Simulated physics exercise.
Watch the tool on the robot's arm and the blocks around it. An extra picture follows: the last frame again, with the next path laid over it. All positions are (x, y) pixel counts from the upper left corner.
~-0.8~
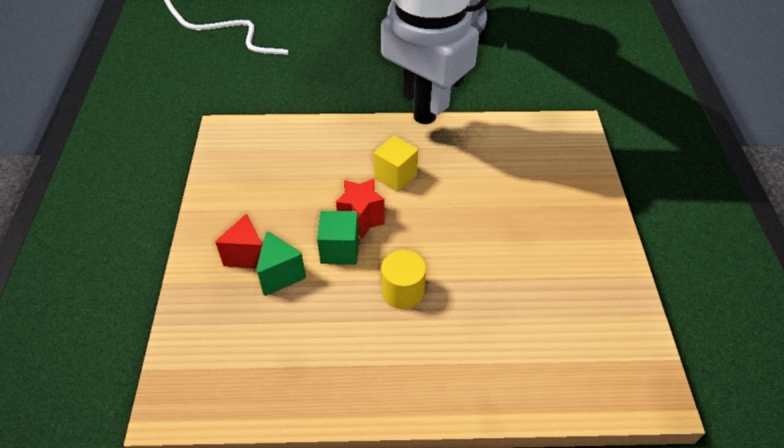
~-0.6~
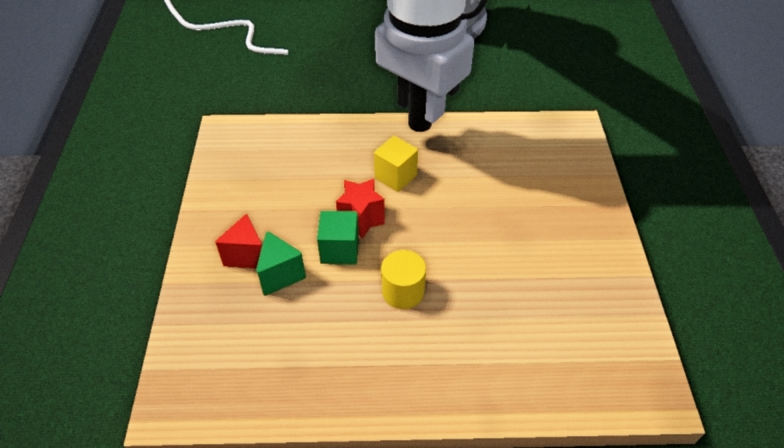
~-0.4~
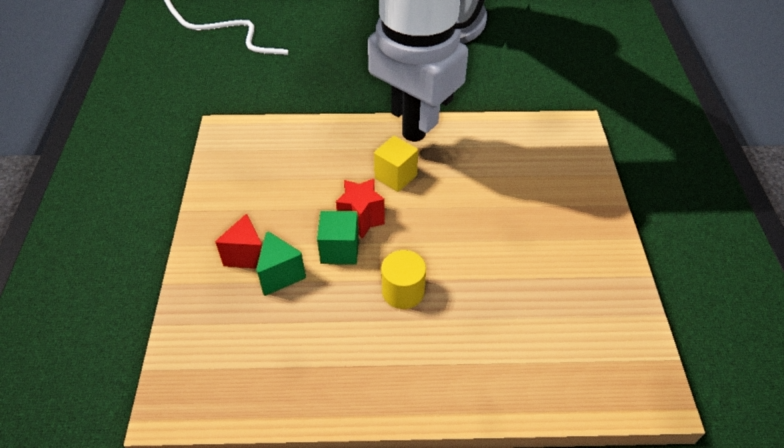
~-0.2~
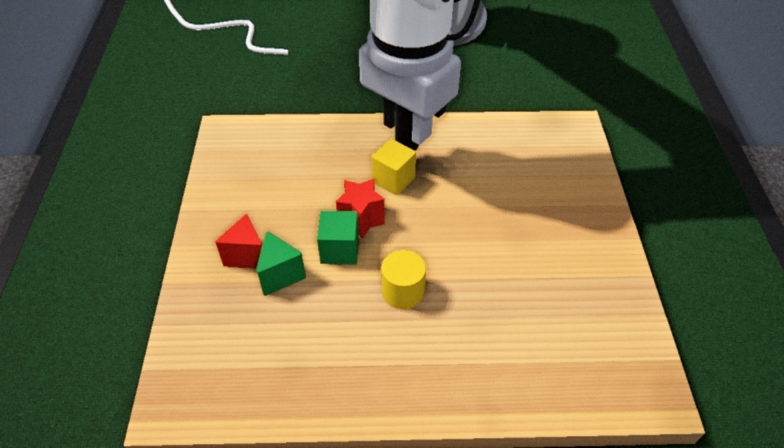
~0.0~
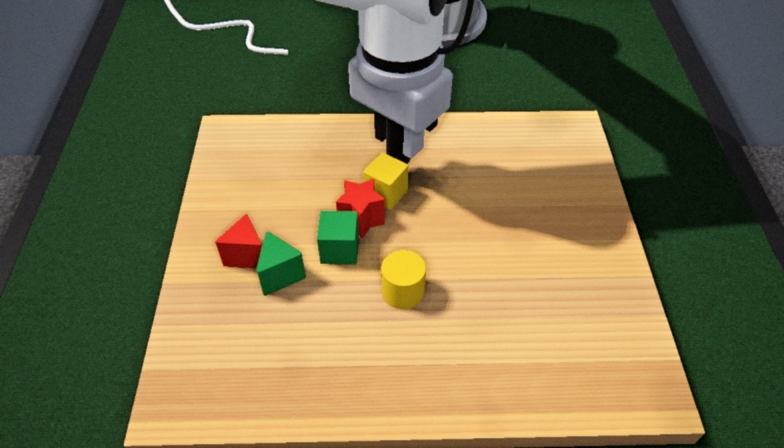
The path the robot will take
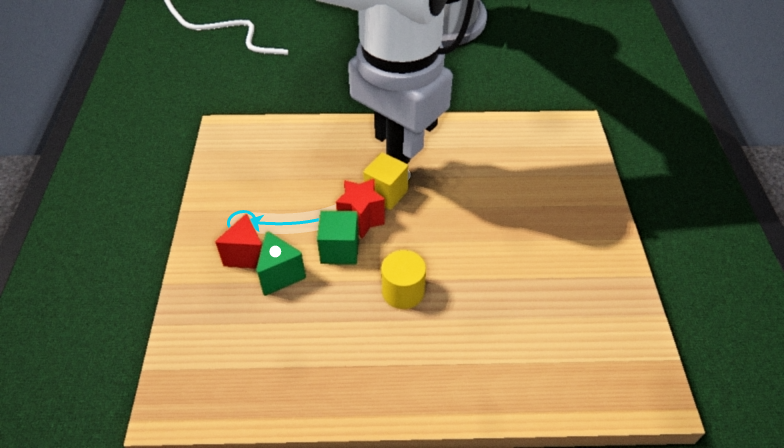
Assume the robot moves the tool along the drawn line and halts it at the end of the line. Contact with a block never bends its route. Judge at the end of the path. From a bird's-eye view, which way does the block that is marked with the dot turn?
Looking down, it rotates clockwise.
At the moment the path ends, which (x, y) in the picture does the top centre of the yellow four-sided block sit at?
Its top middle will sit at (278, 223).
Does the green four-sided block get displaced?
Yes
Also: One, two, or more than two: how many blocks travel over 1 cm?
It shifts three blocks or more.
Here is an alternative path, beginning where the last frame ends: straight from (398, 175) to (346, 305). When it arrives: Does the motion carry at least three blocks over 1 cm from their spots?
Final answer: Yes.
The drawn path runs from (398, 175) through (358, 205) and (302, 222) to (242, 222); the dot is on the green three-sided block.
The first path, step by step. One third of the way, tool at (356, 189); green four-sided block at (320, 261), turned 15° anticlockwise; red star at (324, 228), turned 40° anticlockwise; yellow four-sided block at (339, 200).
Two thirds of the way, tool at (299, 207); green three-sided block at (257, 267), turned 35° clockwise; green four-sided block at (319, 283), turned 40° anticlockwise; red star at (299, 252), turned 75° anticlockwise; yellow four-sided block at (291, 221), turned 35° anticlockwise.
At the end, tool at (237, 206); green three-sided block at (255, 269), turned 40° clockwise; green four-sided block at (320, 283), turned 45° anticlockwise; red star at (297, 253), turned 80° anticlockwise; yellow four-sided block at (278, 223), turned 60° anticlockwise.
